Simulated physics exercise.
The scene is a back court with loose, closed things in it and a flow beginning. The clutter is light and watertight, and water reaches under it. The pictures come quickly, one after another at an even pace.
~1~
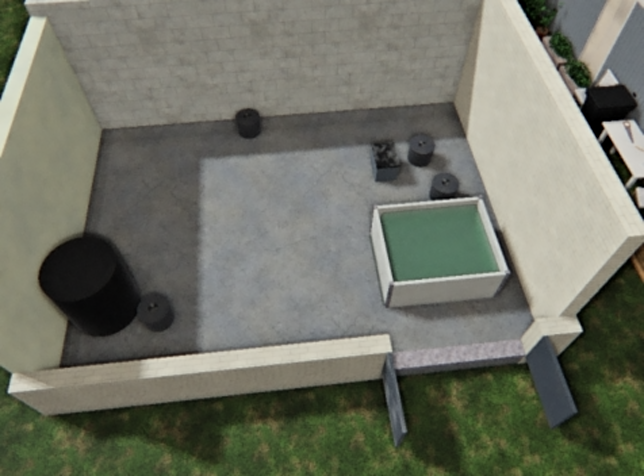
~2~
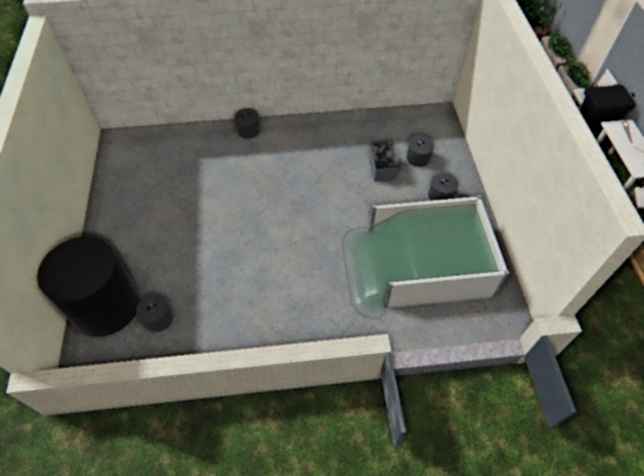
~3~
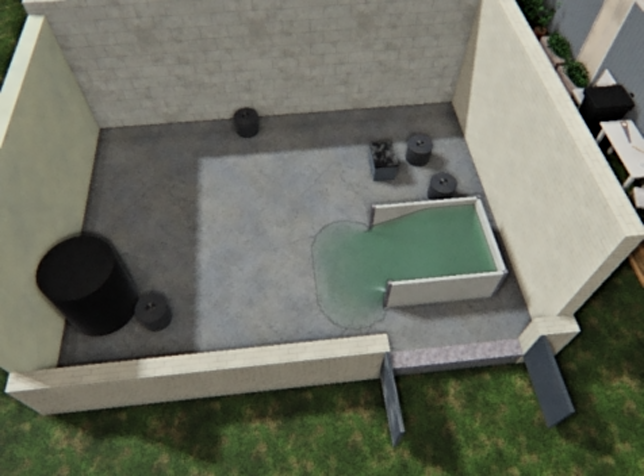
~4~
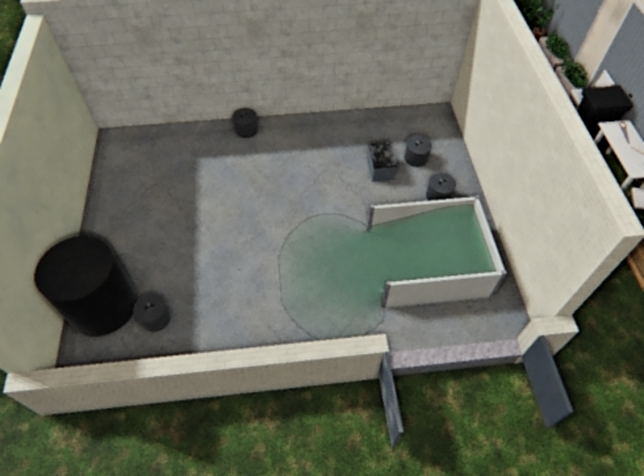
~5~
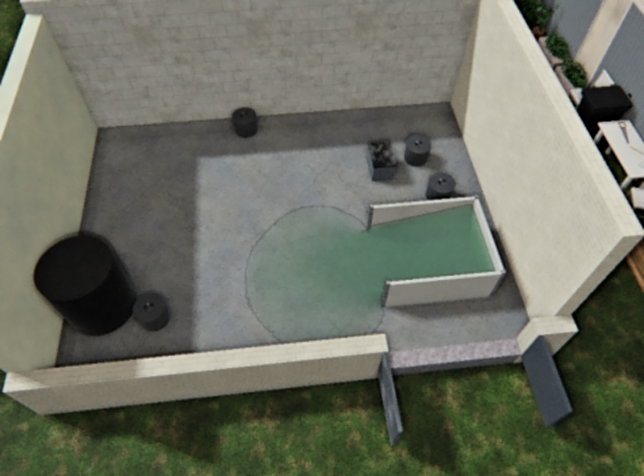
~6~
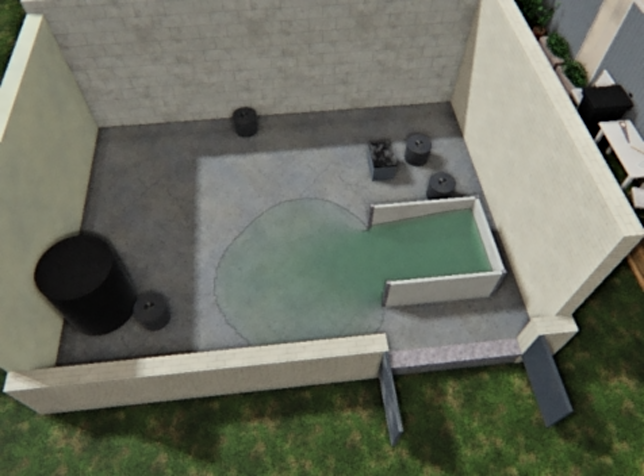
In a walled back court, green water pours from an open-ended tank and spreads leftward.
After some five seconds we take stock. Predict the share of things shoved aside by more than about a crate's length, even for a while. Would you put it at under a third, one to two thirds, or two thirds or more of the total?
I would put it at under a third of the total.
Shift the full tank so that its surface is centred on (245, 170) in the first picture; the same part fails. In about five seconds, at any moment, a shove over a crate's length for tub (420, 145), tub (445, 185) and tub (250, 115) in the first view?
Short of it, short of it, covered the distance.
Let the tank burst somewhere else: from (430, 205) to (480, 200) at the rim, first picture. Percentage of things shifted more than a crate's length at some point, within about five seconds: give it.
Near 80 in a hundred.
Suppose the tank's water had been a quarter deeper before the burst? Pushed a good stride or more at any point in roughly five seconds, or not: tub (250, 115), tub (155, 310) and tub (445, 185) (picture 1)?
In the order you named them: Stayed within the threshold, went past the threshold, stayed within the threshold.
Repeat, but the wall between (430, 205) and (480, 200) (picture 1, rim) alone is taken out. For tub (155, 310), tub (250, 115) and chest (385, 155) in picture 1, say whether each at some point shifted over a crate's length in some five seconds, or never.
In turn: Stayed short, cleared that distance, cleared that distance.
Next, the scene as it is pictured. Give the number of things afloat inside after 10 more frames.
0 of them.
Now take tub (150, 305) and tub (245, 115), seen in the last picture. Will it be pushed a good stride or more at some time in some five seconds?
Got that far, fell short.
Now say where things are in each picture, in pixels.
In the first frame, a tub at (446, 183), on the bottom; a tub at (422, 144) rests on the ground; 0 of 5 have shifted.
In the second frame, a tub at (445, 183) rests on the ground; a tub at (421, 144) rests on the ground; 0 of 5 have shifted.
In the third frame, a tub at (444, 182), on the bottom; a tub at (420, 144), on the bottom; 0 of 5 have shifted.
In the fourth frame, a tub at (443, 183) rests on the ground; a tub at (419, 144), on the bottom; 0 of 5 have shifted.
In the fifth frame, a tub at (442, 182), on the bottom; a tub at (419, 144), on the bottom; 0 of 5 have shifted.
In the sixth frame, a tub at (443, 182), on the bottom; a tub at (419, 144), on the bottom; 0 of 5 have shifted.
A moment on, 0 of 5 are well off their spots; 0 afloat.
Next, 1 of 5 are well off their spots; 0 afloat.
Later, 1 of 5 are well off their spots; 1 afloat.
In the end, 0 of 5 are well off their spots, and 1 have been at some point; 1 afloat.
